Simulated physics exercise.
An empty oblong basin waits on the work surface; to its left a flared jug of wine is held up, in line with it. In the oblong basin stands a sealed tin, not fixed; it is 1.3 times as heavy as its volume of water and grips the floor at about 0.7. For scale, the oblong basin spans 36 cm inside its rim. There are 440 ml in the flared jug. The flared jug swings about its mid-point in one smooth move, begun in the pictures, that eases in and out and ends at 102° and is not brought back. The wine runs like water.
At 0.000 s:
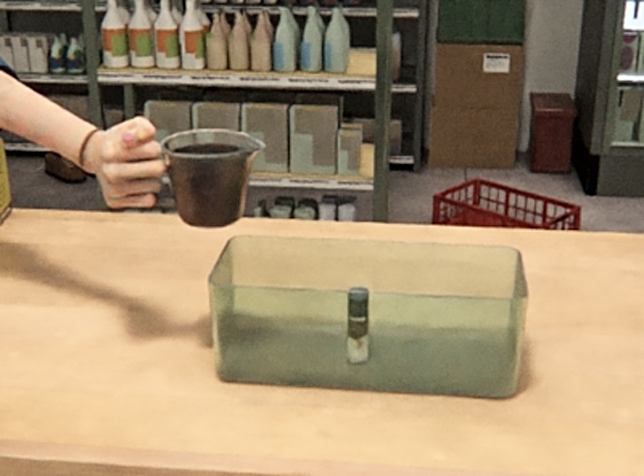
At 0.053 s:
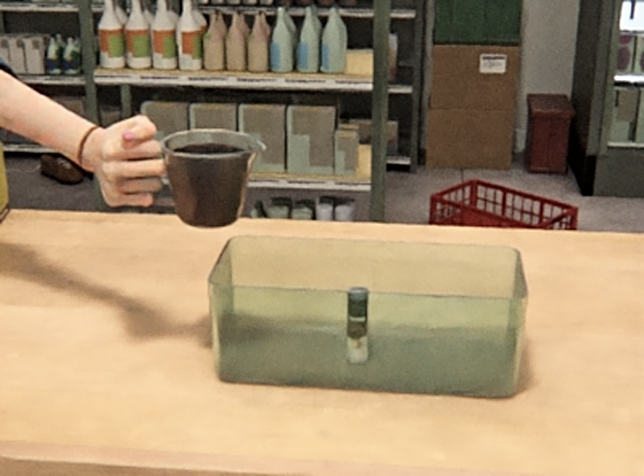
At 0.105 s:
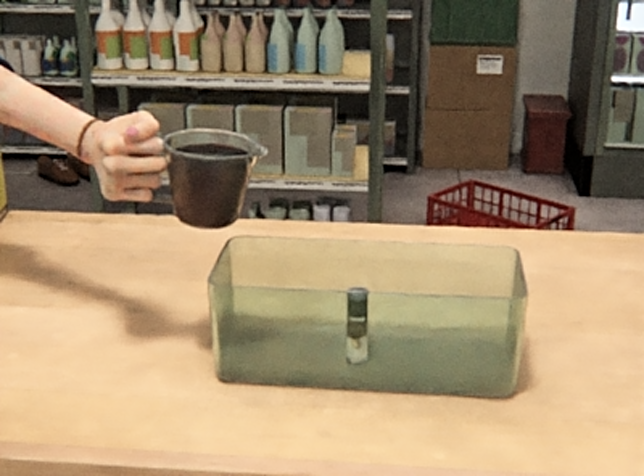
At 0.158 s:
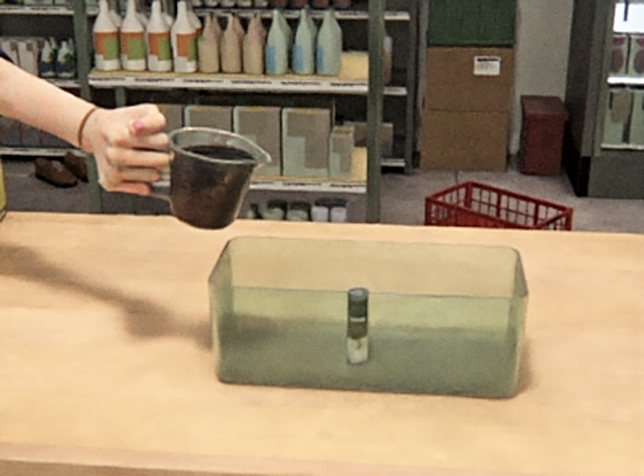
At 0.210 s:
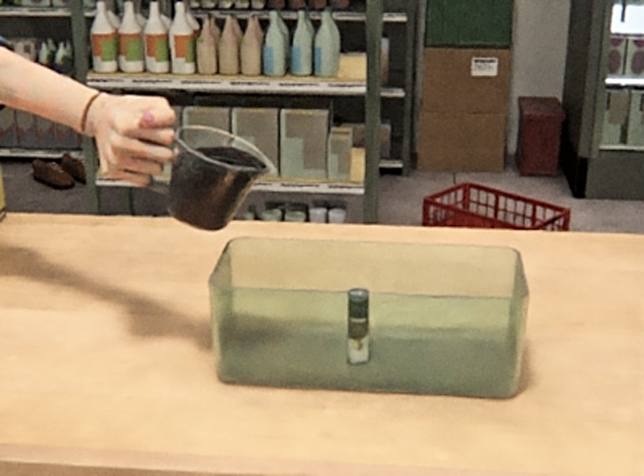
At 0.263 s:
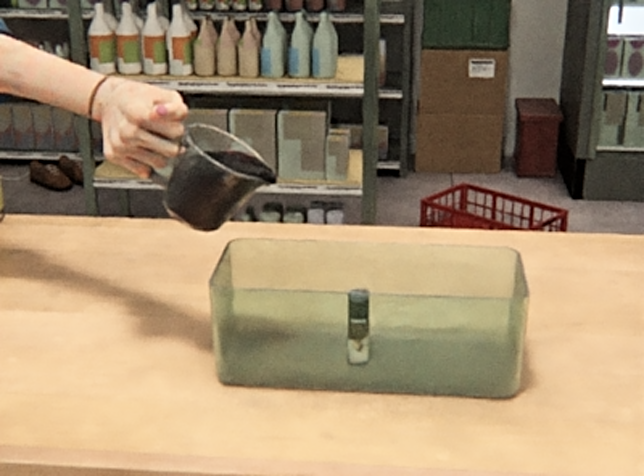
A hand at the left grips a clear, flared jug of dark liquid above a pale wooden counter, tilting it smoothly to the right until the liquid reaches its lip. Below and to the right sits an oblong, translucent green basin, with a small dark-topped container visible at its middle. Behind, shelves of bottles, brown boxes and a red basket drift slightly leftward.
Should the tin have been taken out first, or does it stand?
It remains upright.
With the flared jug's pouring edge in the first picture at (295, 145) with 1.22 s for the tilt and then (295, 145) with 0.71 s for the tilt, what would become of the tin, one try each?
First it topples; then it falls.
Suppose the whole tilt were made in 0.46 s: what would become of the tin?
The tin stays up.
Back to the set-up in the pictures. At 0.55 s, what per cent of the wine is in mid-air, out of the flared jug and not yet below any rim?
Some 22 per cent.
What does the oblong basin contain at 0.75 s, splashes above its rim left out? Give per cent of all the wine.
Some 90 per cent.
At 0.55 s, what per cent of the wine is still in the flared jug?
Some 42 per cent.
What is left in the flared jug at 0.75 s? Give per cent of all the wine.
Near 5 in a hundred.
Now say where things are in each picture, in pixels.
Tilt 0°; pouring edge (265, 146); surface from (170, 152) to (251, 155); the oblong basin's rim runs from (219, 260) to (524, 274); the tin's top is at (358, 295), in the first picture.
Tilt 1°; pouring edge (265, 148); surface from (169, 152) to (251, 155), in the second picture.
Tilt 5°; pouring edge (268, 152); surface from (171, 151) to (253, 157), in the third picture.
Tilt 12°; pouring edge (271, 160); surface from (174, 152) to (258, 160), in the fourth picture.
Tilt 21°; pouring edge (275, 170); surface from (177, 156) to (266, 163), in the fifth picture.
Tilt 31°; pouring edge (277, 182); surface from (178, 162) to (271, 172); 2 per cent is over the edge, in the sixth picture.
After 0.55 s the tilt is 89° and 43 per cent is still to pour; the tin stands where it began.
After 0.75 s the tilt is 102° and 5 per cent is still to pour; the tin stands where it began.
After 0.97 s the tilt is 102° and 0 per cent is still to pour; the tin stands where it began.
After 1.21 s the tilt is 102° and 0 per cent is still to pour; the tin stands where it began.
In the end the tin stands where it began.
